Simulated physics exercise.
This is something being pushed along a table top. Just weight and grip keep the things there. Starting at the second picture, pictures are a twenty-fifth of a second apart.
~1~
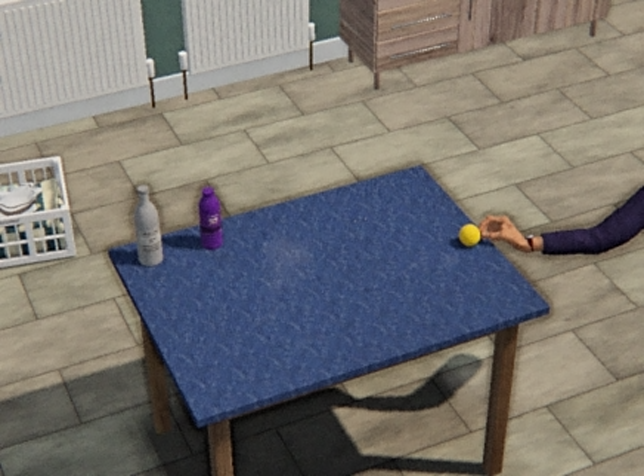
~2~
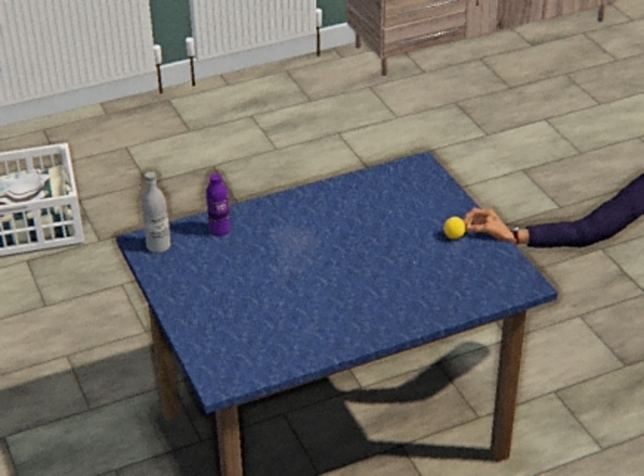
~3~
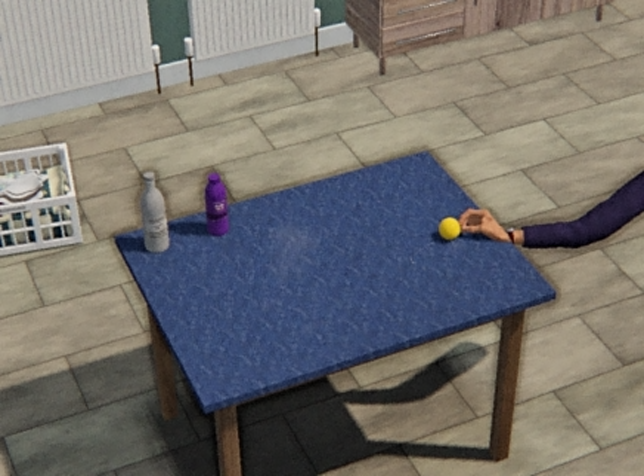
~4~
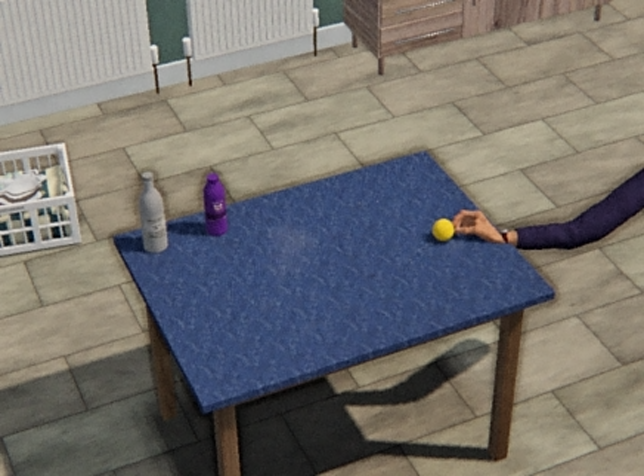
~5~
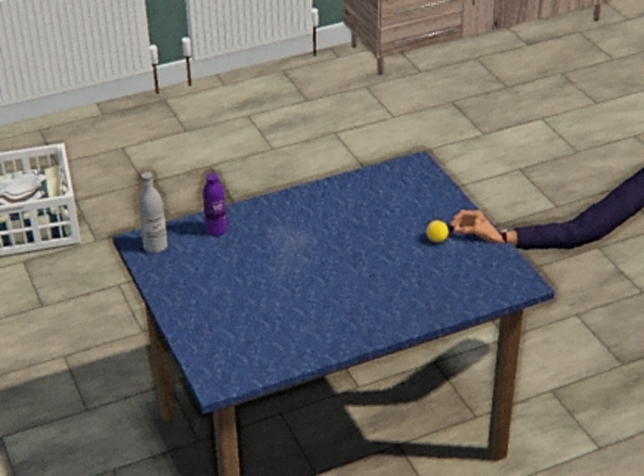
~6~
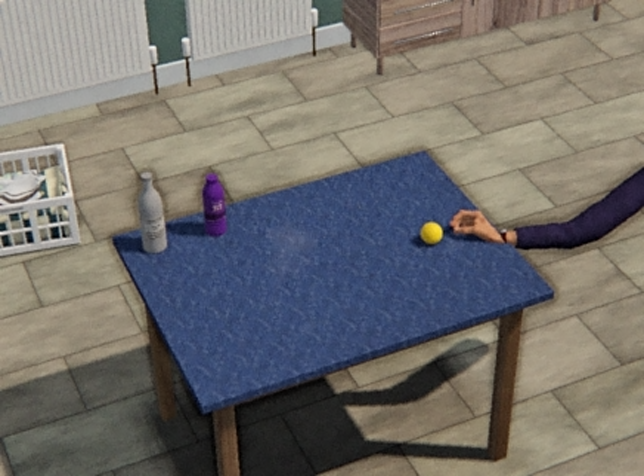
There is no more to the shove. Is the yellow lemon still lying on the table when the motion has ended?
Pretty sure it is up there at the end, you know.
Then, 0.10 s after the last picture, yellow lemon rolled about its own width near (419, 237).
Then, 0.30 s after the last picture, yellow lemon rolled well along near (398, 244).
Then, 0.60 s after the last picture, yellow lemon rolled well along near (376, 250).
At rest, moved from the start, yellow lemon. Seen from the same camera at the end, yellow lemon near (365, 253).
